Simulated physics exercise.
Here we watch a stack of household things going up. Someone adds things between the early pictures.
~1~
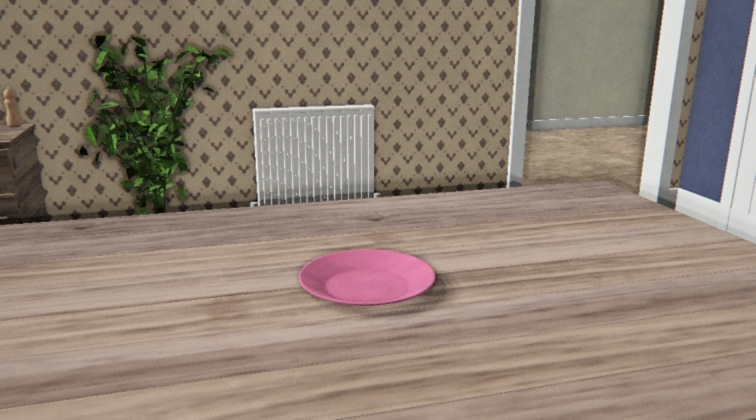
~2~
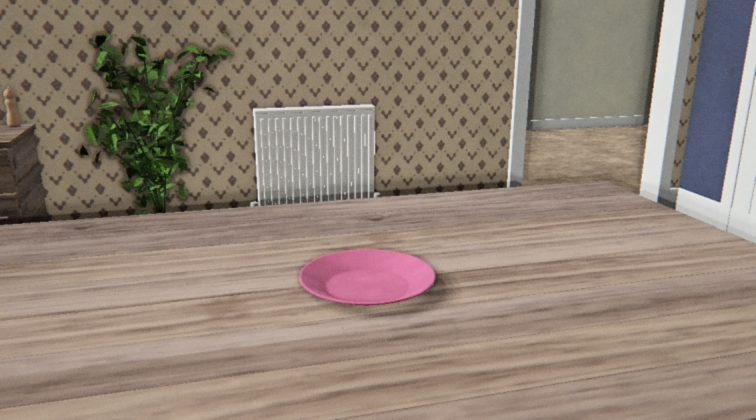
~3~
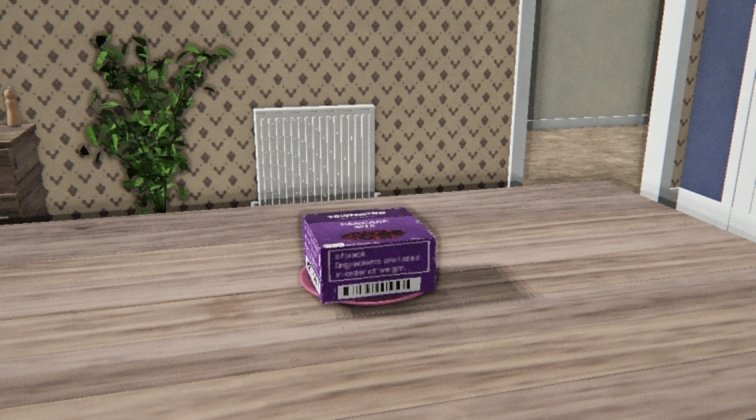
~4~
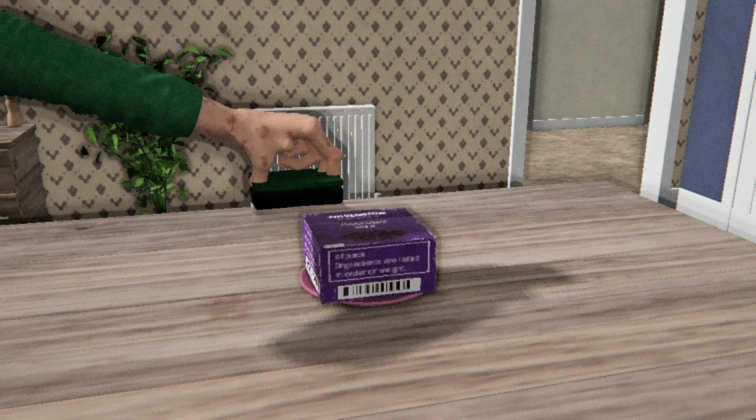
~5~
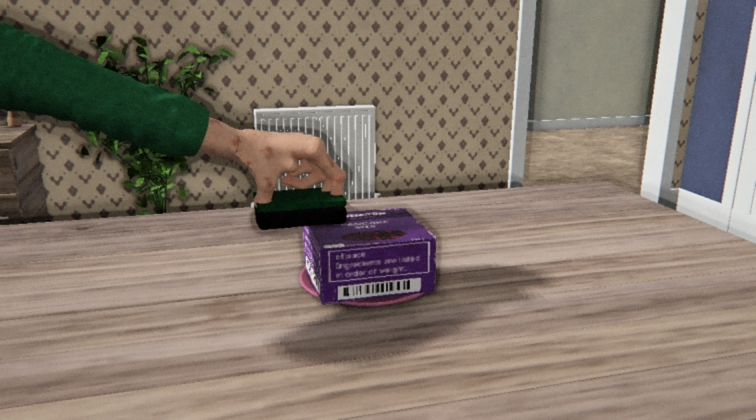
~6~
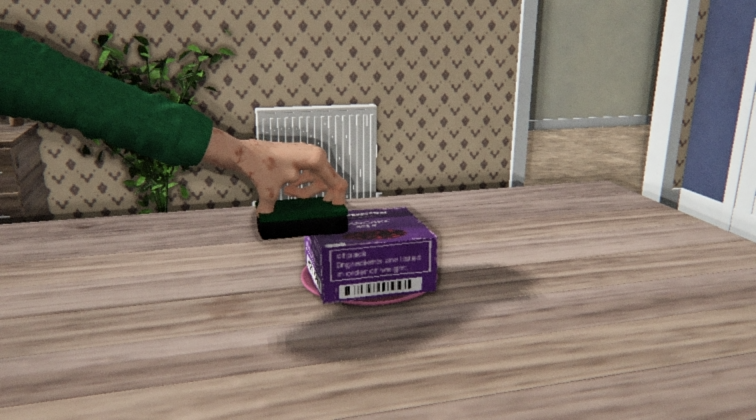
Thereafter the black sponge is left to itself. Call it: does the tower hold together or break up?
It breaks up.
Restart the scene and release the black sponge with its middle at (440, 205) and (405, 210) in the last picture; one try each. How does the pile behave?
First case - pile falls; second case - pile steady.
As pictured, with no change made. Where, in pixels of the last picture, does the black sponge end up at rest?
Close to pixel (283, 264).
Then, 0.30 s past the last view, black sponge now fallen.
Then, 0.70 s past the last view, things are still on the move.
Finally, fallen, black sponge; the other 2 still in place. Final places as the last picture's camera would see them, black sponge near (283, 264). The pile comes apart.
